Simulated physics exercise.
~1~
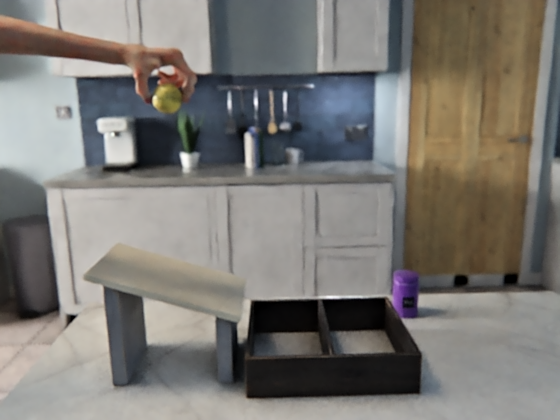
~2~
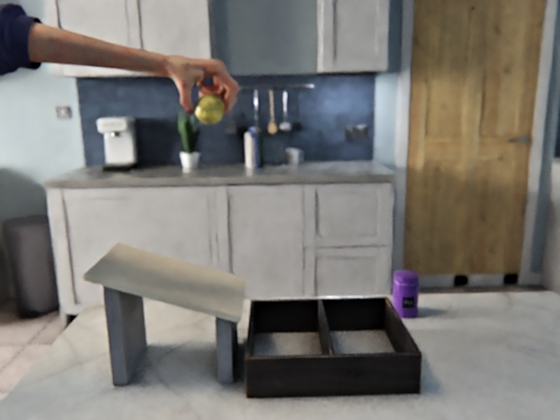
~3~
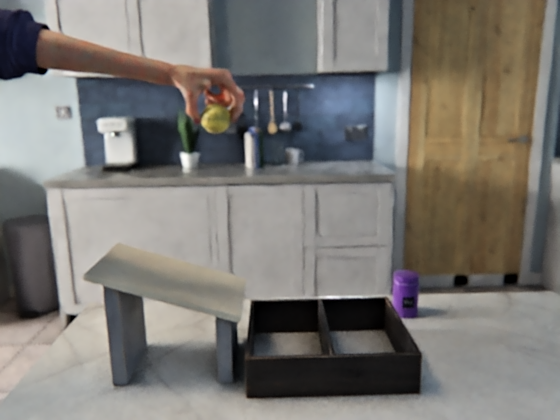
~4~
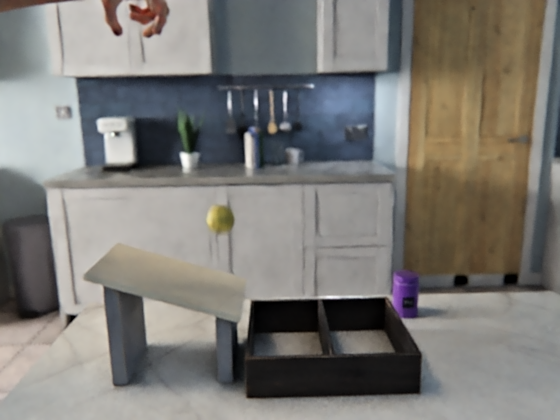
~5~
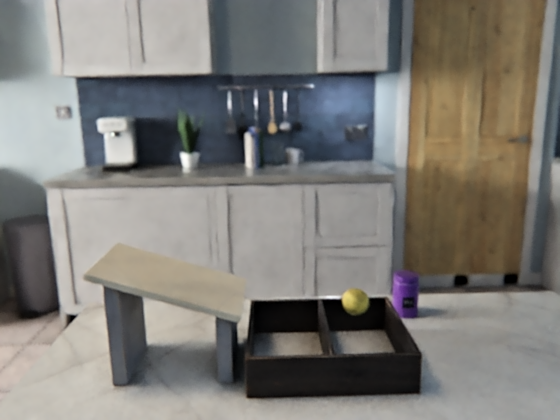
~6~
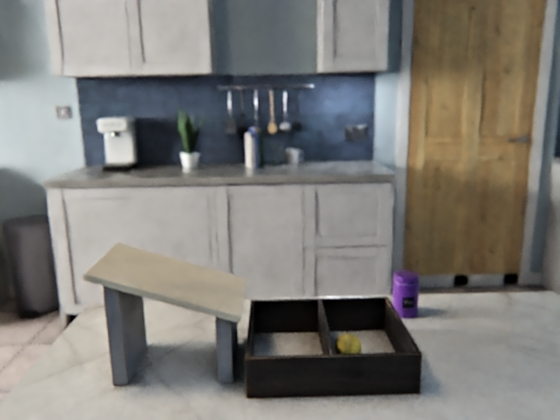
A hand reaches in from the upper left, holding a small yellow ball above a marble-topped table in a kitchen, seen from a steady, front-on view. On the table, a pale board slopes down to the right on two grey supports, beside an open black tray with two bays and a purple jar at the right. The hand carries the ball rightward, lowers it slightly, then lets go and withdraws as the ball drops. The ball travels right to the farther bay, dips inside, and ends there, while the jar stays put.
